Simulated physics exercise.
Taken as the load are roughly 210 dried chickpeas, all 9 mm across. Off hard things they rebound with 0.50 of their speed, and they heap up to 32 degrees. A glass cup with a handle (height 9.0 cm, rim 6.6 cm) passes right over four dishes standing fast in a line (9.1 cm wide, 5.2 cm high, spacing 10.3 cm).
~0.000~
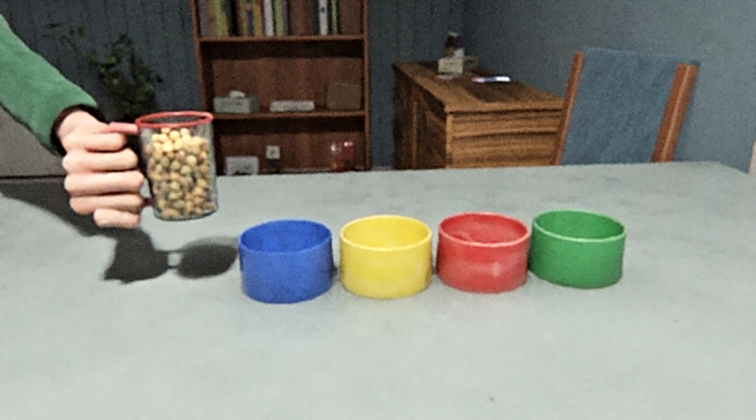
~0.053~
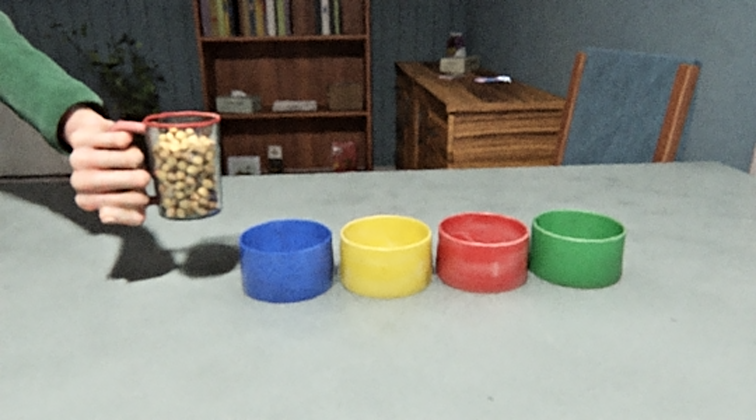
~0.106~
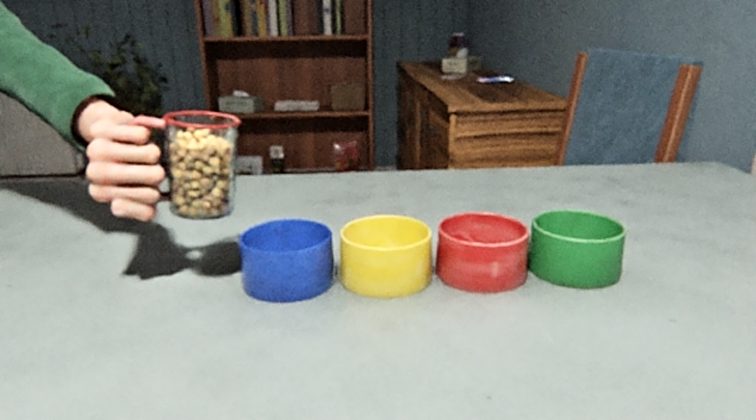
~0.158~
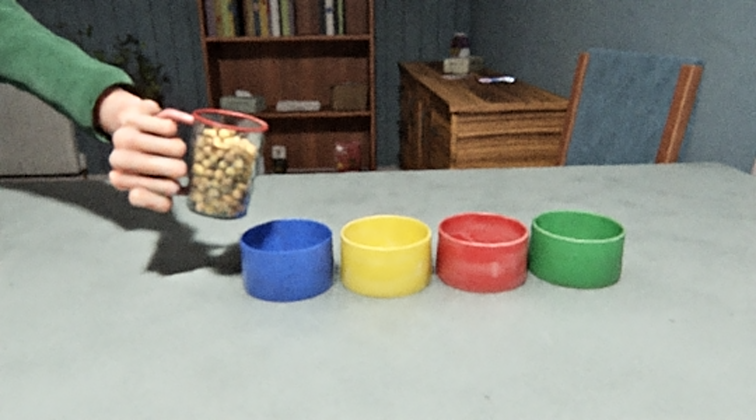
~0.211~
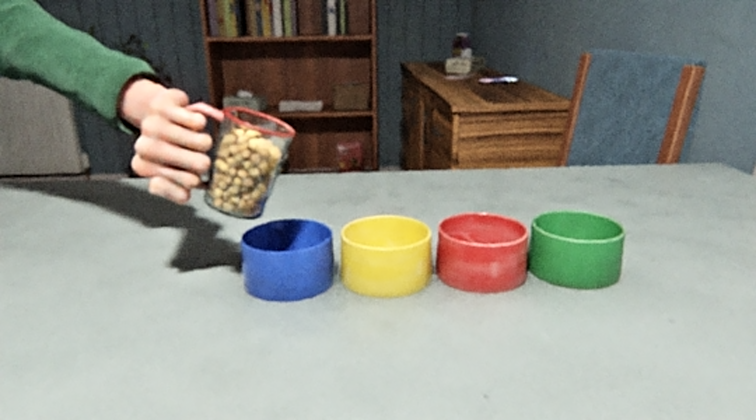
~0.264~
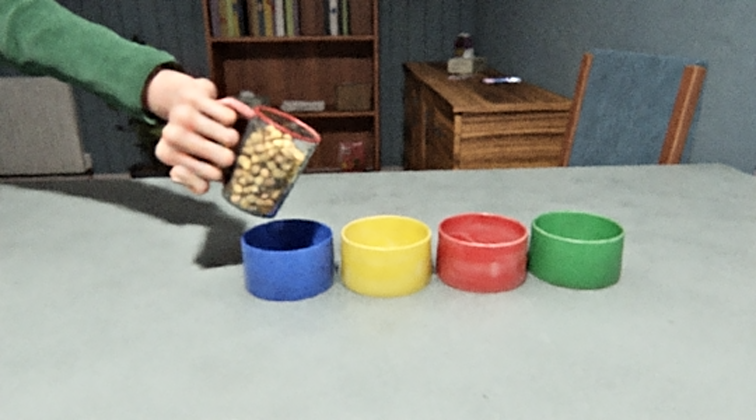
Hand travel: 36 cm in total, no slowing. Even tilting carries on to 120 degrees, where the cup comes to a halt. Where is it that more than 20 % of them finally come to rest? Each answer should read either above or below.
Red - below, blue - below, green - above, yellow - below, counter - below.
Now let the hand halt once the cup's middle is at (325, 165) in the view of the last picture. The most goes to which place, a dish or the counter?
The biggest share ends at yellow.
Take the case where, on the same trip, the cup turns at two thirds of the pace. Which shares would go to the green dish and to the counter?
Then green 90 and counter 10.
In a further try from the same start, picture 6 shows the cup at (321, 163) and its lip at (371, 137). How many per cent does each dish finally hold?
Red 0, blue 0, green 80, yellow 0.
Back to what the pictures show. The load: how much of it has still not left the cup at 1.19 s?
0 %.
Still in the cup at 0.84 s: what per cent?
95 per cent.
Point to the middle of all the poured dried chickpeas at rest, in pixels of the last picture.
About (583, 253).
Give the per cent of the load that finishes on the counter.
Roughly 10 per cent.
After 0.61 s, tilt 78 degrees; cup holds 100 %.
After 0.84 s, tilt 111 degrees; cup holds 95 %, red 5 %.
After 1.19 s, tilt 120 degrees; cup holds 0 %, red 5 %, green 90 %.
In the end, at 1.7 s, red 5 %, blue 0 %, green 90 %, yellow 0 %, counter 10 %.
